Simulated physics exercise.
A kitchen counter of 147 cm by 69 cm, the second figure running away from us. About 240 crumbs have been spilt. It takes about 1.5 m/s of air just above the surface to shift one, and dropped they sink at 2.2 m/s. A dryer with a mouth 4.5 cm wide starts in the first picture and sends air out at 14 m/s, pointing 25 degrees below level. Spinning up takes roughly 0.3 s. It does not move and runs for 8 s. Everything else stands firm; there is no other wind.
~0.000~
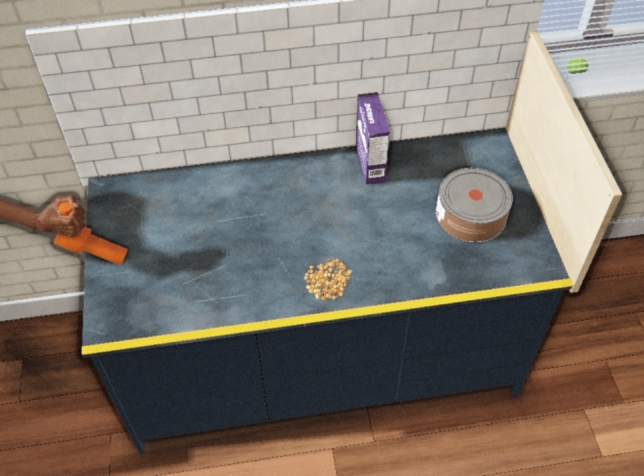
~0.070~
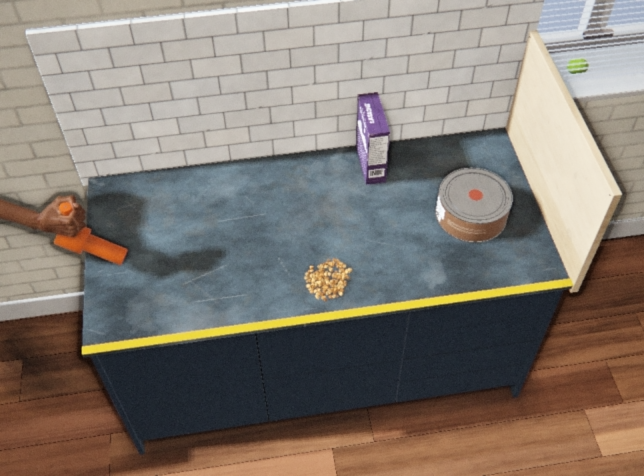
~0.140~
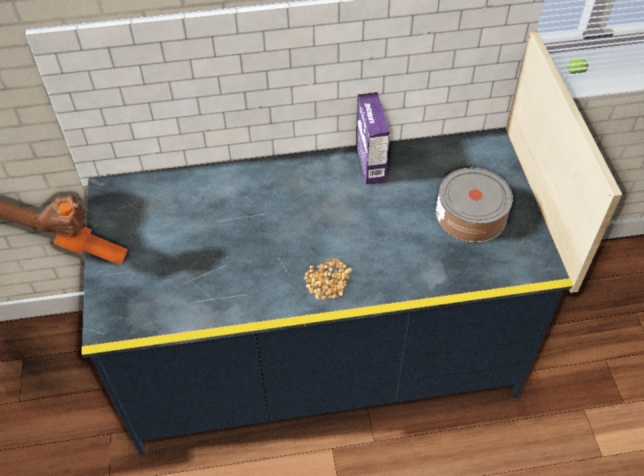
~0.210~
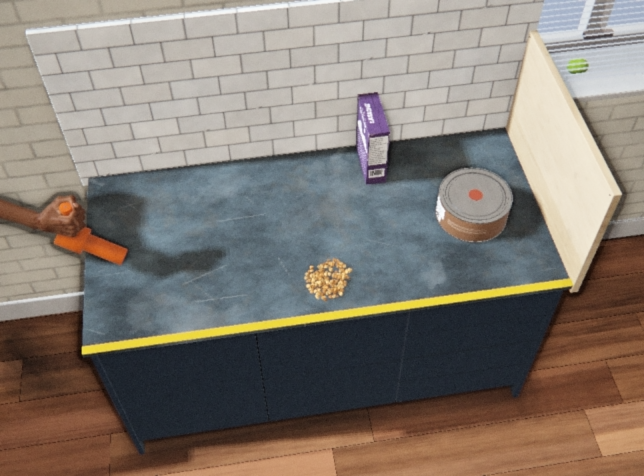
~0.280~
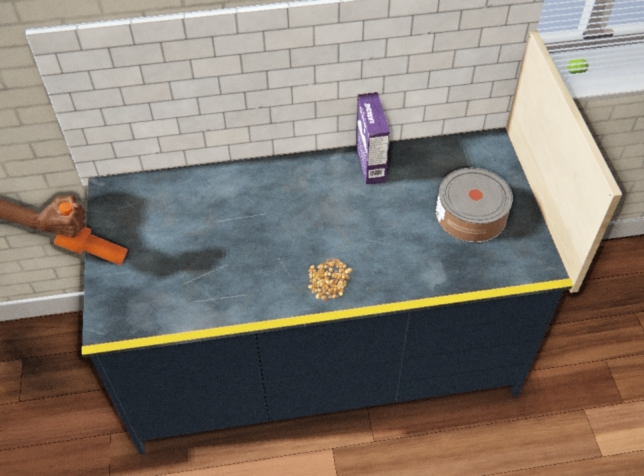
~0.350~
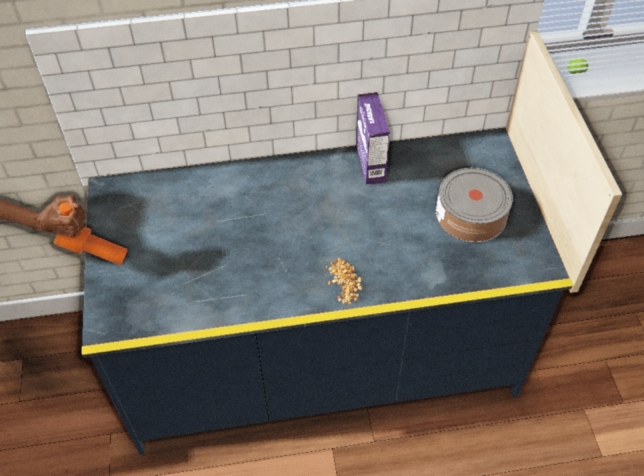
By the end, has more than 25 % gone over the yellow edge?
More than a quarter over the yellow edge: Yes.
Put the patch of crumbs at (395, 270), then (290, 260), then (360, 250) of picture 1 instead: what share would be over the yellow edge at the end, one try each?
In turn about 60 %, 4 %, 1 %.
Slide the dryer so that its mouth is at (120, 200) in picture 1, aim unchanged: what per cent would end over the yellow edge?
Then about 100 %.
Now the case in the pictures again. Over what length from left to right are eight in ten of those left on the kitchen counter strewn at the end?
About 0 cm.
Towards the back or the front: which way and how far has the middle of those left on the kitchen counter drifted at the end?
Towards the front, some 5 cm.
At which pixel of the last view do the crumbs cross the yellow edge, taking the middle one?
Near (503, 296).
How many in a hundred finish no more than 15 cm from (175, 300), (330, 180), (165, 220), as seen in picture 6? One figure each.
In turn about 0 %, 0 %, 0 %.
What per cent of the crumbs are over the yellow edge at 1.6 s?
Some 70 per cent.
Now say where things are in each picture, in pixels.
In the first frame, the middle of the crumbs is near (328, 281), none has stirred yet and the mouth of the dryer is at (124, 257).
In the second frame, the middle of the crumbs is near (328, 279), none has stirred yet and the yellow edge is centred on (335, 319).
In the third frame, the middle of the crumbs is near (328, 279), none has stirred yet, the top of a carton is at (373, 112) and the top of a large tin is at (476, 195).
In the fourth frame, the middle of the crumbs is near (328, 279) and none has stirred yet.
In the fifth frame, the middle of the crumbs is near (328, 279) and none has stirred yet.
In the sixth frame, the middle of the crumbs is near (345, 280), the farthest in sight from the dryer is at (360, 289) and about 80 % have left their places.
After 1.6 s, 19 % are on the move or not yet settled, 66 % are over the yellow edge; the middle of those still in play is near (565, 266).
After 2.6 s, 16 % are on the move or not yet settled, 67 % are over the yellow edge; the middle of those still in play is near (565, 266).
After 4.4 s, 14 % are on the move or not yet settled, 68 % are over the yellow edge; the middle of those still in play is near (565, 266).
After 8.0 s, at the end, 70 % are over the yellow edge; the middle of those still in play is near (565, 265).
